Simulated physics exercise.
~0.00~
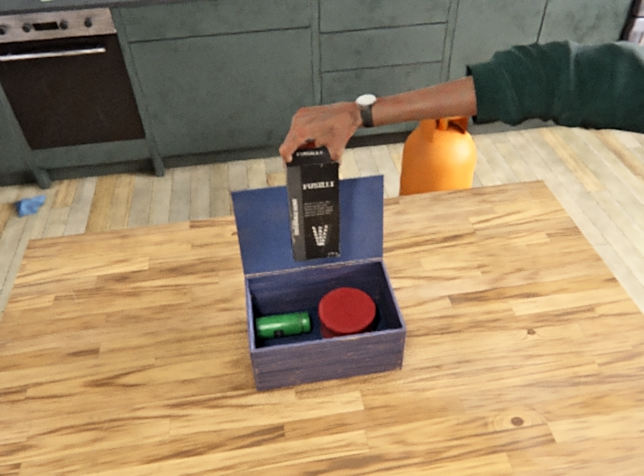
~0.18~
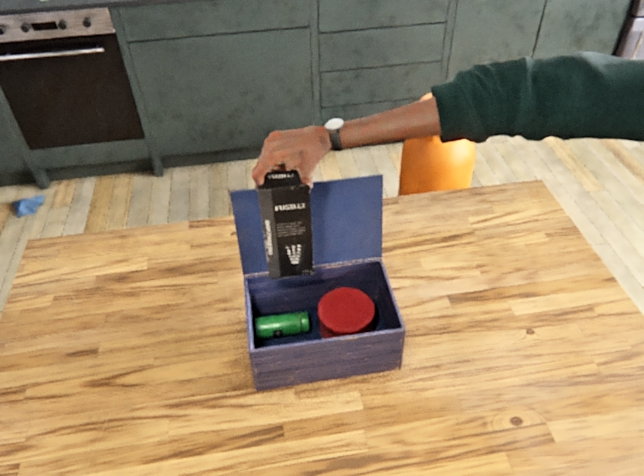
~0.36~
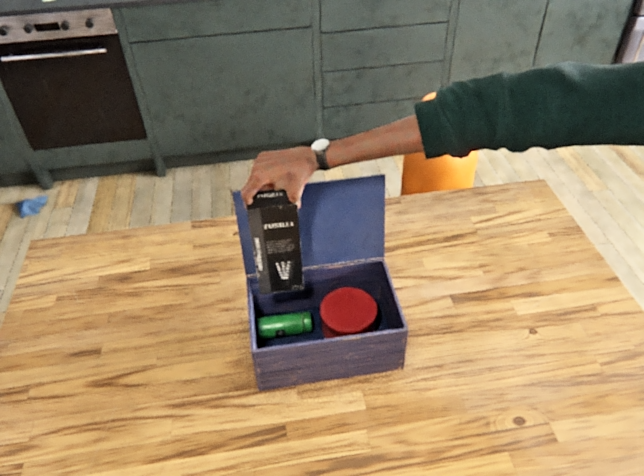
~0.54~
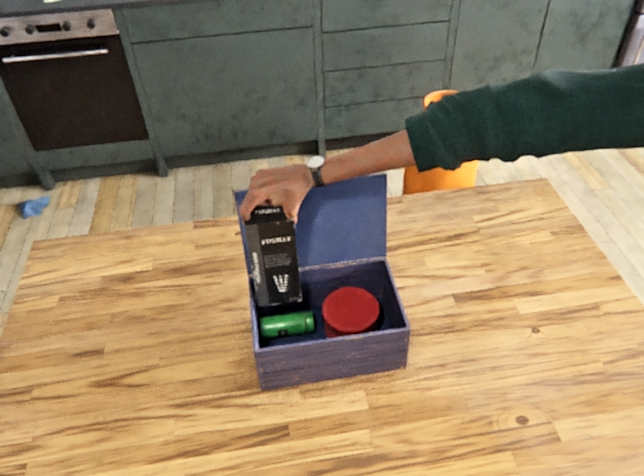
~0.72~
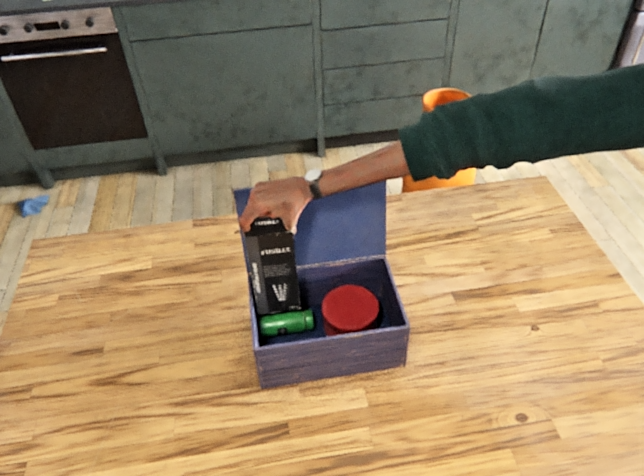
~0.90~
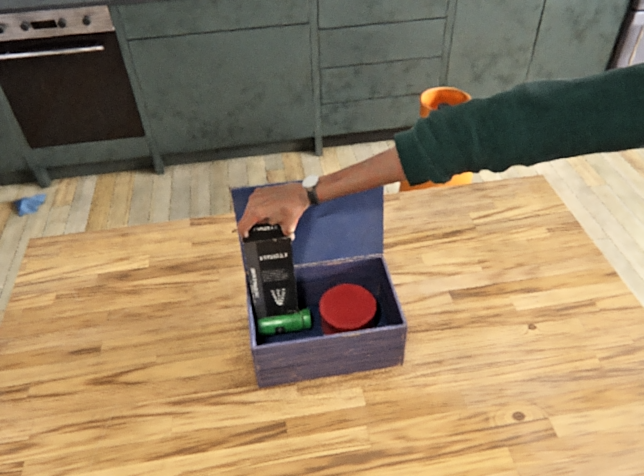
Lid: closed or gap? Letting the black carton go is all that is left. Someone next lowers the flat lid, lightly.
Gap.
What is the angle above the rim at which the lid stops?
About 18° above the rim.
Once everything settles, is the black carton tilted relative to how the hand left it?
Looking at the last picture, the black carton sits at an angle.
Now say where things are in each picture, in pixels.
In the first picture, on its way; black carton (313, 207); green shaker (283, 325).
In the second picture, on its way; black carton (287, 227); green shaker (282, 325).
In the third picture, on its way; black carton (277, 244); green shaker (285, 325).
In the fourth picture, on its way; black carton (274, 258); green shaker (287, 325).
In the fifth picture, on its way; black carton (273, 267); green shaker (287, 323).
In the sixth picture, put in, still held; black carton (272, 272); green shaker (284, 322).
Around 2.10 s, lid starting down; black carton rocked 15° from its first pose near (272, 275); green shaker displaced a little.
Around 3.10 s, lid 62° above the rim; black carton rocked 5° from its first pose near (274, 293); green shaker displaced a little.
Around 3.40 s, lid 39° above the rim; black carton rocked 54° from its first pose near (278, 326); green shaker displaced a little.
Around 4.20 s, lid 17° above the rim; black carton rocked 59° from its first pose near (277, 316).
Finally (6.5 s), lid 17° above the rim; down or leaning hard in the box, black carton; the other 2 still in place. Final places as the last picture's camera would see them, black carton near (277, 316).
